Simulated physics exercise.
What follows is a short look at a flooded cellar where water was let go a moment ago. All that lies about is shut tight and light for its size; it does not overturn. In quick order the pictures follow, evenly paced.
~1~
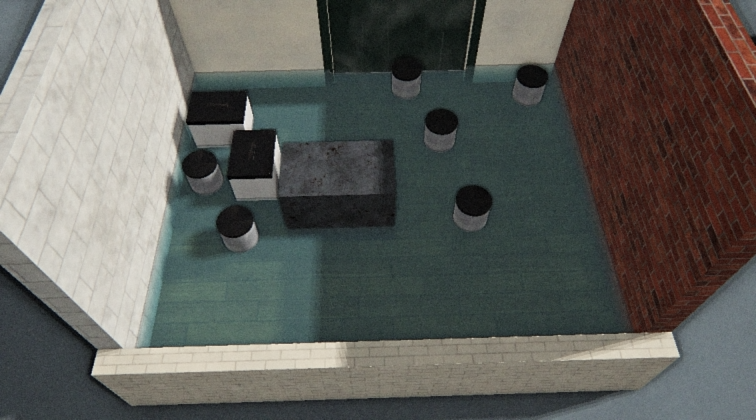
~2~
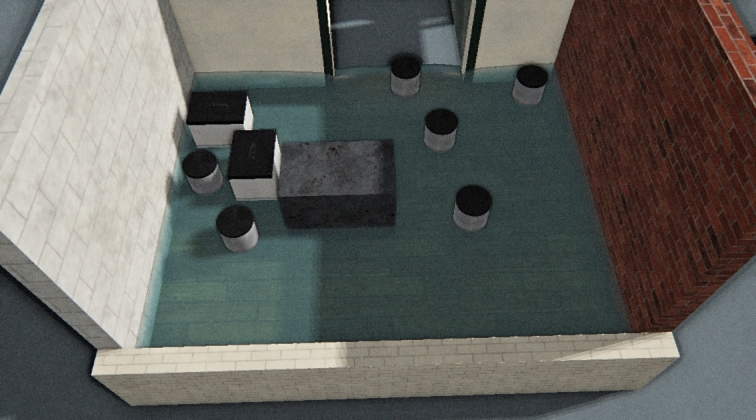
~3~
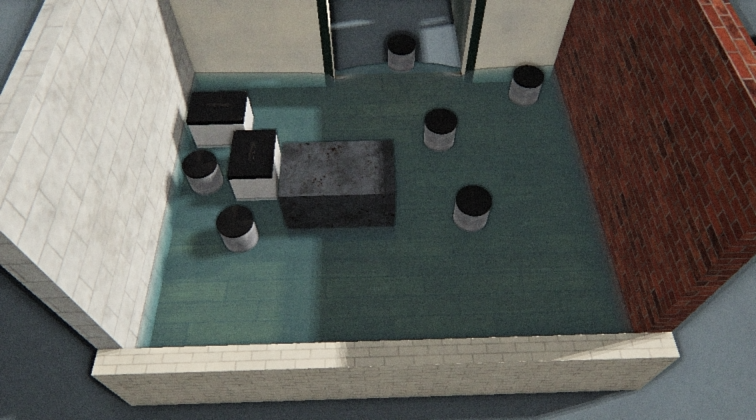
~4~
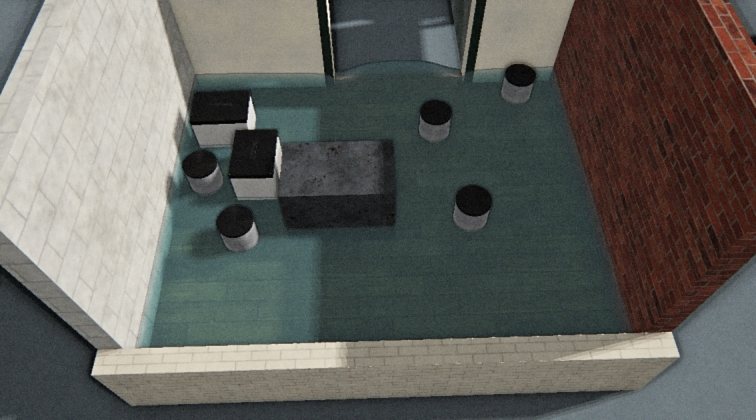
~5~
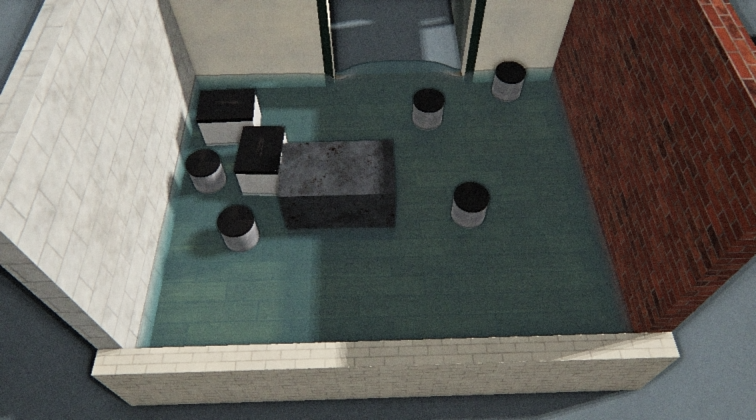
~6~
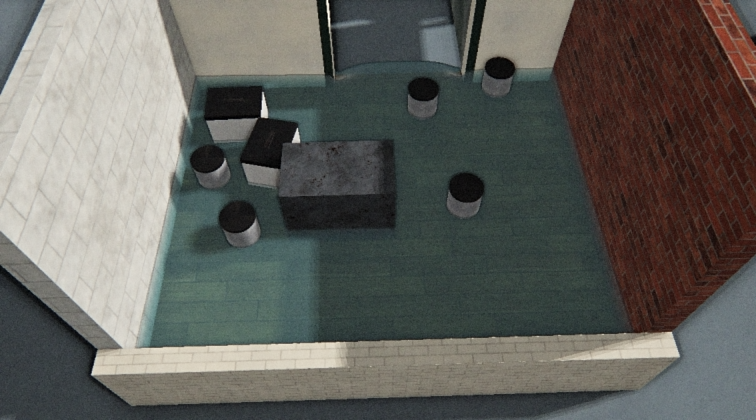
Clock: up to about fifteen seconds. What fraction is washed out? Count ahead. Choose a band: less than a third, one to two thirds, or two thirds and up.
Two thirds and up.
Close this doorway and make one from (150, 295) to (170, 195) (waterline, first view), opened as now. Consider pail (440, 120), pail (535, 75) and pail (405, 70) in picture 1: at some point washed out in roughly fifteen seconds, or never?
Retained, retained and retained.
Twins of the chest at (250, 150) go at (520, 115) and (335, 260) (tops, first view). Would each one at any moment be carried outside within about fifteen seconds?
Result, in order - escaped, stuck.
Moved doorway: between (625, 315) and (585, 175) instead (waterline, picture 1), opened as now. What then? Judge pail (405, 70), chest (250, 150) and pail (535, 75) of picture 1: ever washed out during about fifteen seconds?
First one exits, second never exits, third exits.
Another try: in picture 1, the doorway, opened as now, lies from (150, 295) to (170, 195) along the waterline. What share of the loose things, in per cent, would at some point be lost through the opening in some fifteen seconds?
Some 60 per cent of the things, roughly.
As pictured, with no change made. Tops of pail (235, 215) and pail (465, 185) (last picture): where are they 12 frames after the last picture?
(261, 148) and (428, 77).
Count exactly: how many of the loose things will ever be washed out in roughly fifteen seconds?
You get 8.
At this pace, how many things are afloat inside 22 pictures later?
Well, I'd say 1.
A moment on, 1 of 8 are out; 7 afloat.
Next, 4 of 8 are out; 4 afloat.
Later, 7 of 8 are out; 1 afloat.
In the end, 8 of 8 are out; 0 afloat.
